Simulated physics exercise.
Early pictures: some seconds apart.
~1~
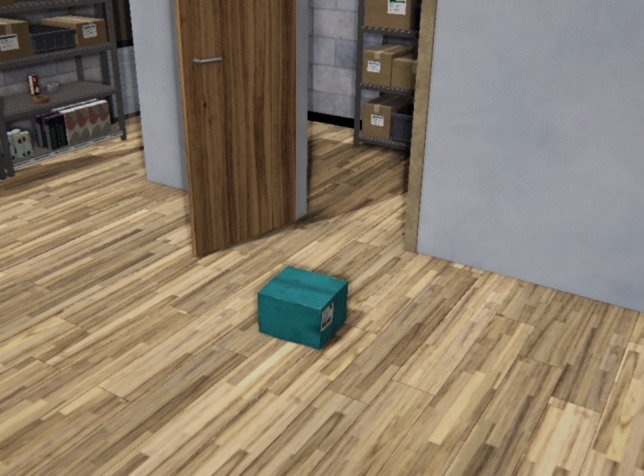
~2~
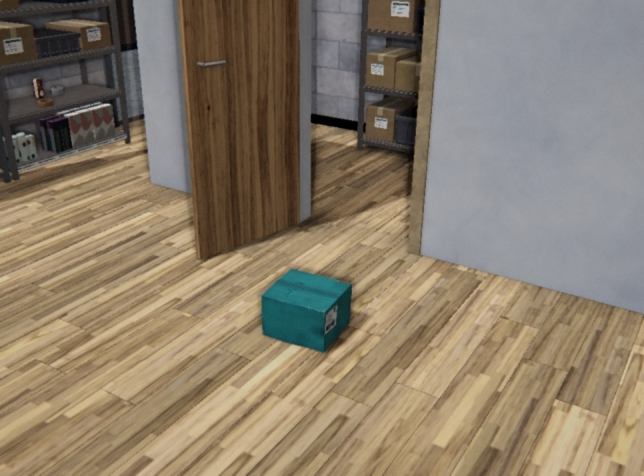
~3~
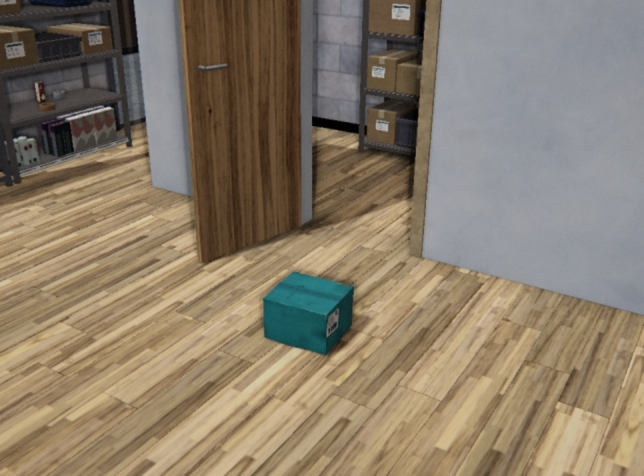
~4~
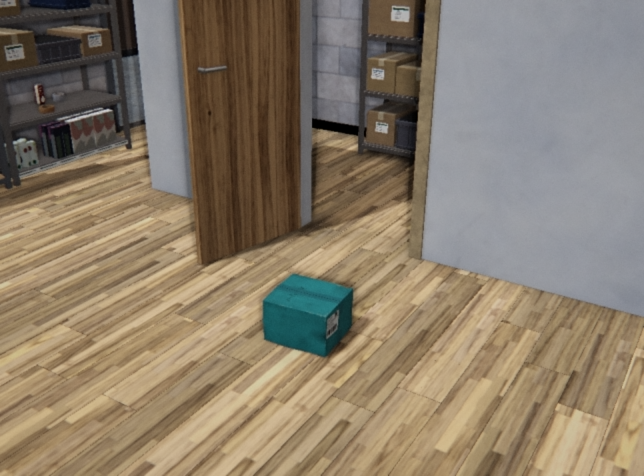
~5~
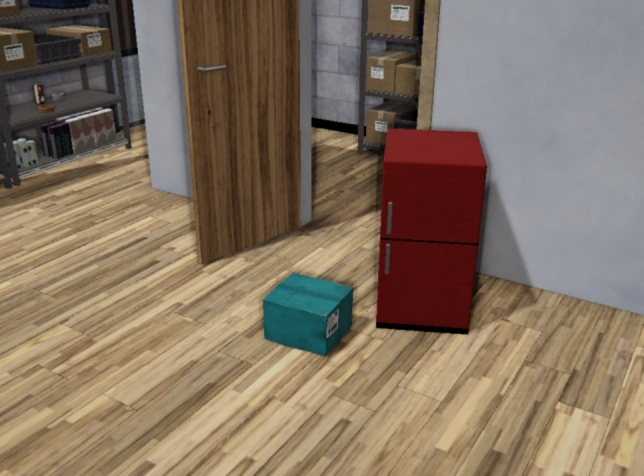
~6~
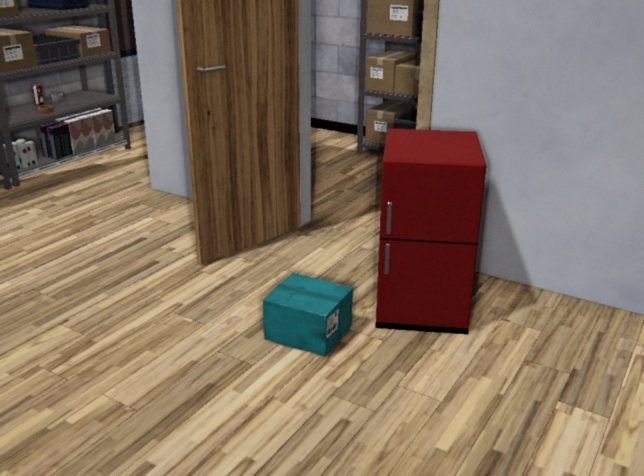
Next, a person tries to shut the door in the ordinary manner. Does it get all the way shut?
Most likely it will sit flush in the frame.
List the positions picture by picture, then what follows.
The first frame shows door wide open and still; turquoise parcel (303, 307).
The second frame shows door wide open and still; turquoise parcel (307, 309).
The third frame shows door wide open and still; turquoise parcel (309, 312).
The fourth frame shows door wide open and still; turquoise parcel (308, 314).
The fifth frame shows door wide open and still; turquoise parcel (309, 313).
The sixth frame shows door wide open and still; red appliance (427, 229); turquoise parcel (308, 313).
Then, 1.00 s later than the last frame, door at 72°.
Then, 1.70 s later than the last frame, door at 33°.
When it is over, door at 0°; both as before. End places, in pixels of the last picture, red appliance near (427, 229).
